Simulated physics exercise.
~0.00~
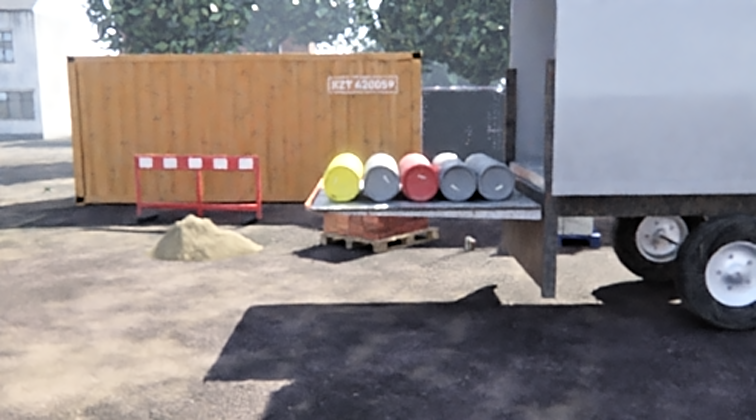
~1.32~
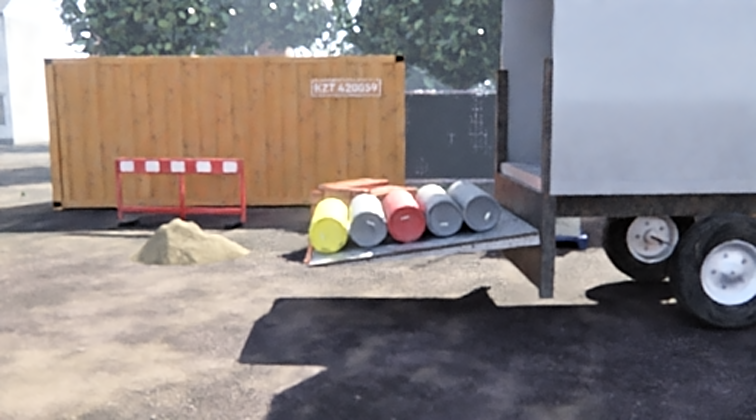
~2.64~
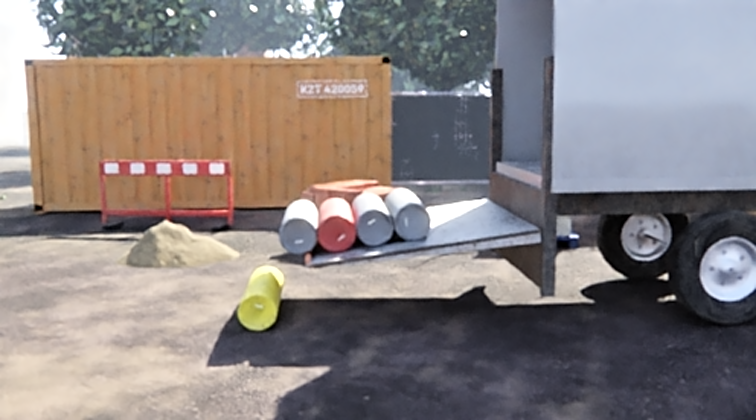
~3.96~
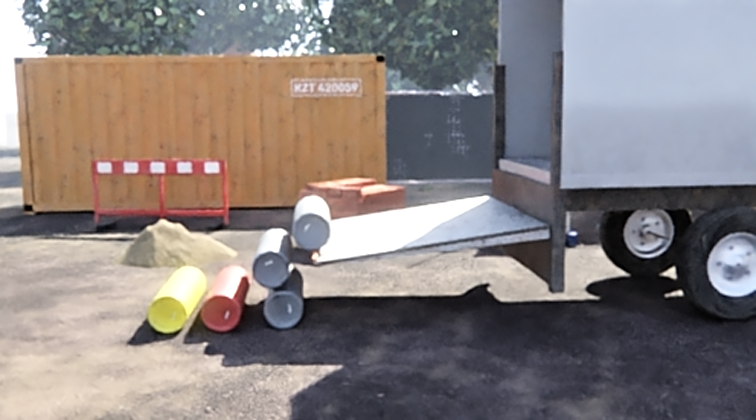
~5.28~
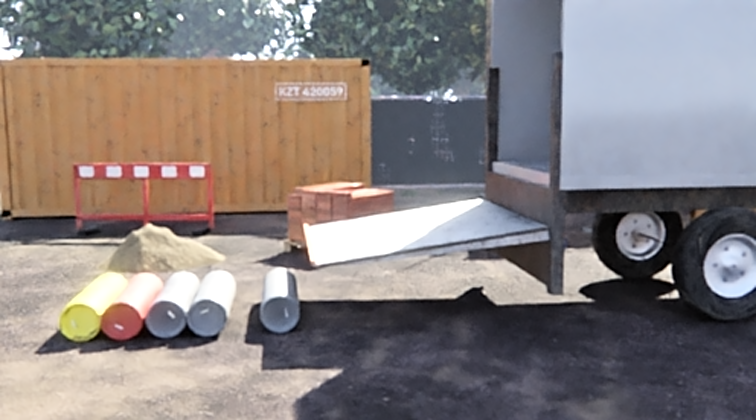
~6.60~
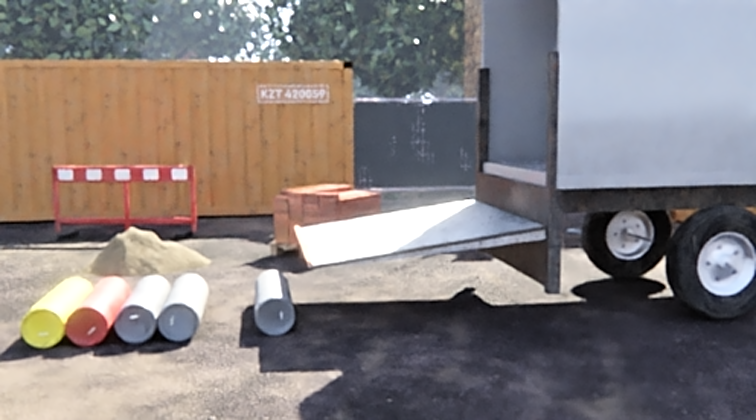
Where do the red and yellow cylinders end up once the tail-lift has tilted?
Both end up on the ground to the left of the tail-lift. The yellow one goes over the stop at the edge, and the red one rolls off the plate after it.
